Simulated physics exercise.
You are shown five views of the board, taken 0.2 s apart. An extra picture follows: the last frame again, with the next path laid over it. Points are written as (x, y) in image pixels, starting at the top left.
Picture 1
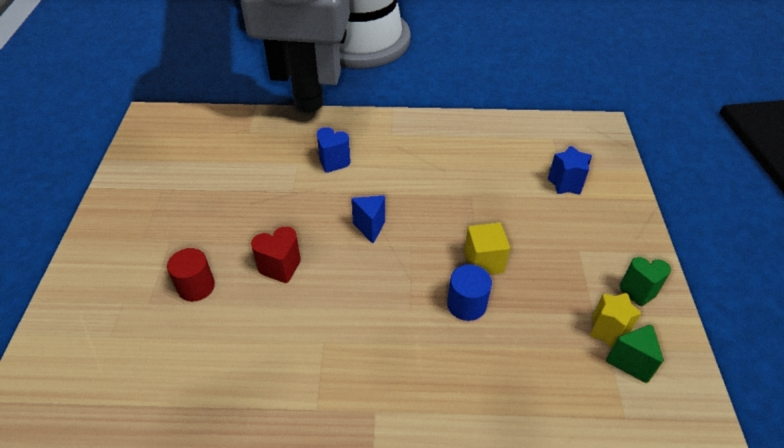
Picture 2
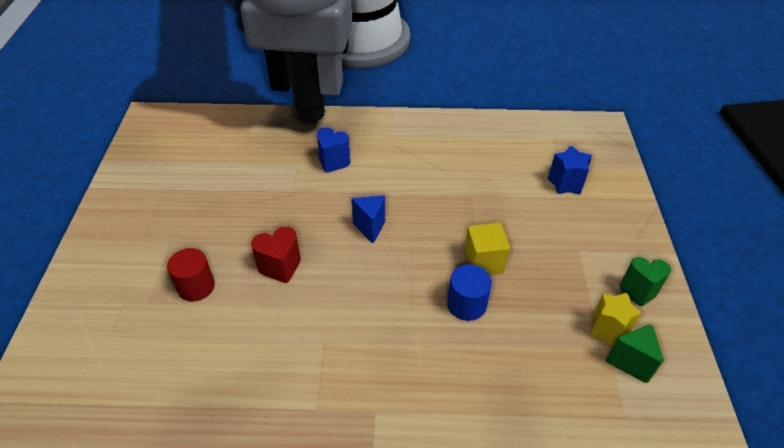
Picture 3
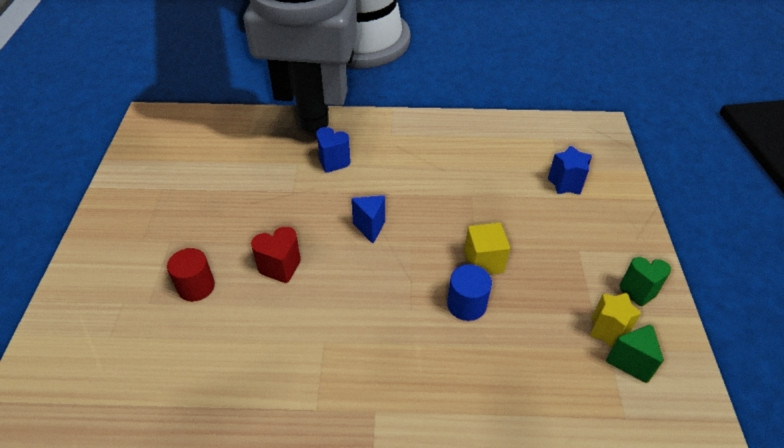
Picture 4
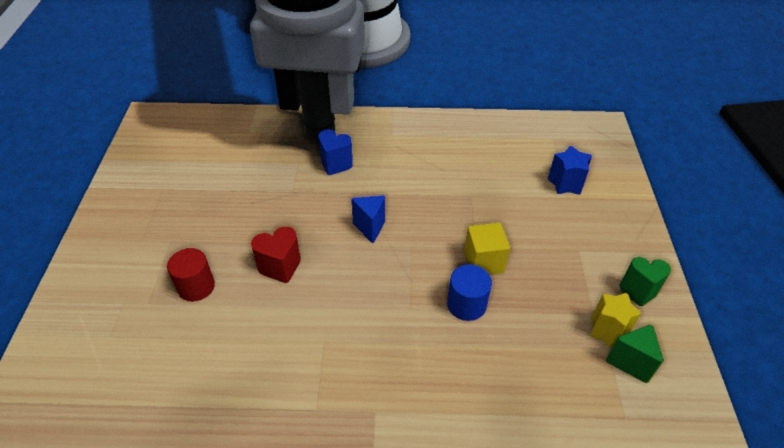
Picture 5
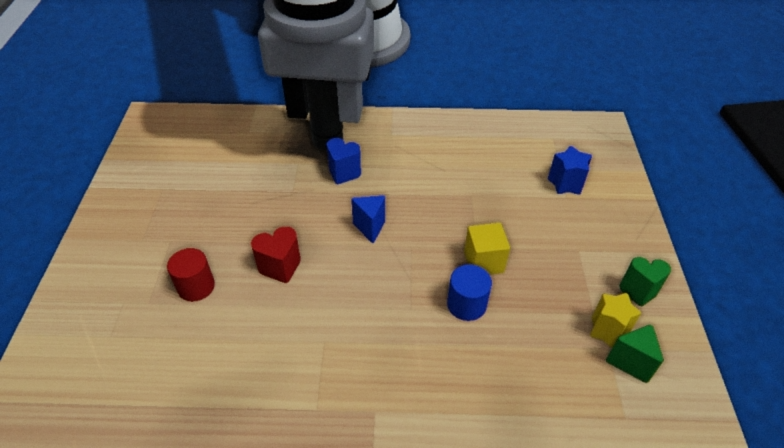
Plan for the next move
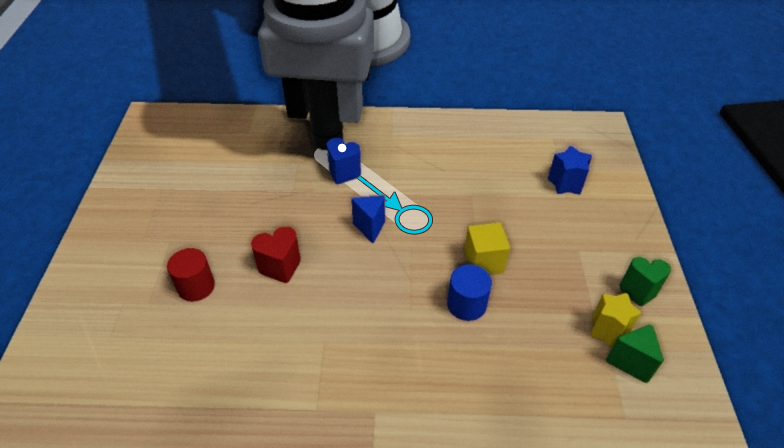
A robot arm lowers its black stick and nudges the blue heart slightly down and right.
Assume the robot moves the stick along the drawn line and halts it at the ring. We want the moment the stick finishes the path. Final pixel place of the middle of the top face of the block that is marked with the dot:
It comes to (398, 216).
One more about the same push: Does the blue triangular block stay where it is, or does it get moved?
In the end it has been moved.
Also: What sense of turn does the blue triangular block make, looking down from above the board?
The blue triangular block rotates clockwise.
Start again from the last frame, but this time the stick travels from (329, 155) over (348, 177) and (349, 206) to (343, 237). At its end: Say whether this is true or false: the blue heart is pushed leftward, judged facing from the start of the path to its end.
True
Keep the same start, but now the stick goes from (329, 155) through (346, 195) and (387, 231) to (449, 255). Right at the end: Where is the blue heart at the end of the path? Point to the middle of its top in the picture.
It will likely be found at (396, 183).
Path on the board, from (329, 155) to (414, 219); the dot is on the blue heart.
On the path given first. One third of the way, stick at (355, 162); blue heart at (365, 172), turned 20° clockwise.
Two thirds of the way, stick at (384, 184); blue heart at (384, 197), turned 55° clockwise; blue triangular block at (369, 212), turned 35° clockwise.
At the end, stick at (415, 206); blue heart at (398, 216), turned 120° clockwise; blue triangular block at (367, 218), turned 75° clockwise; yellow square piece in place.
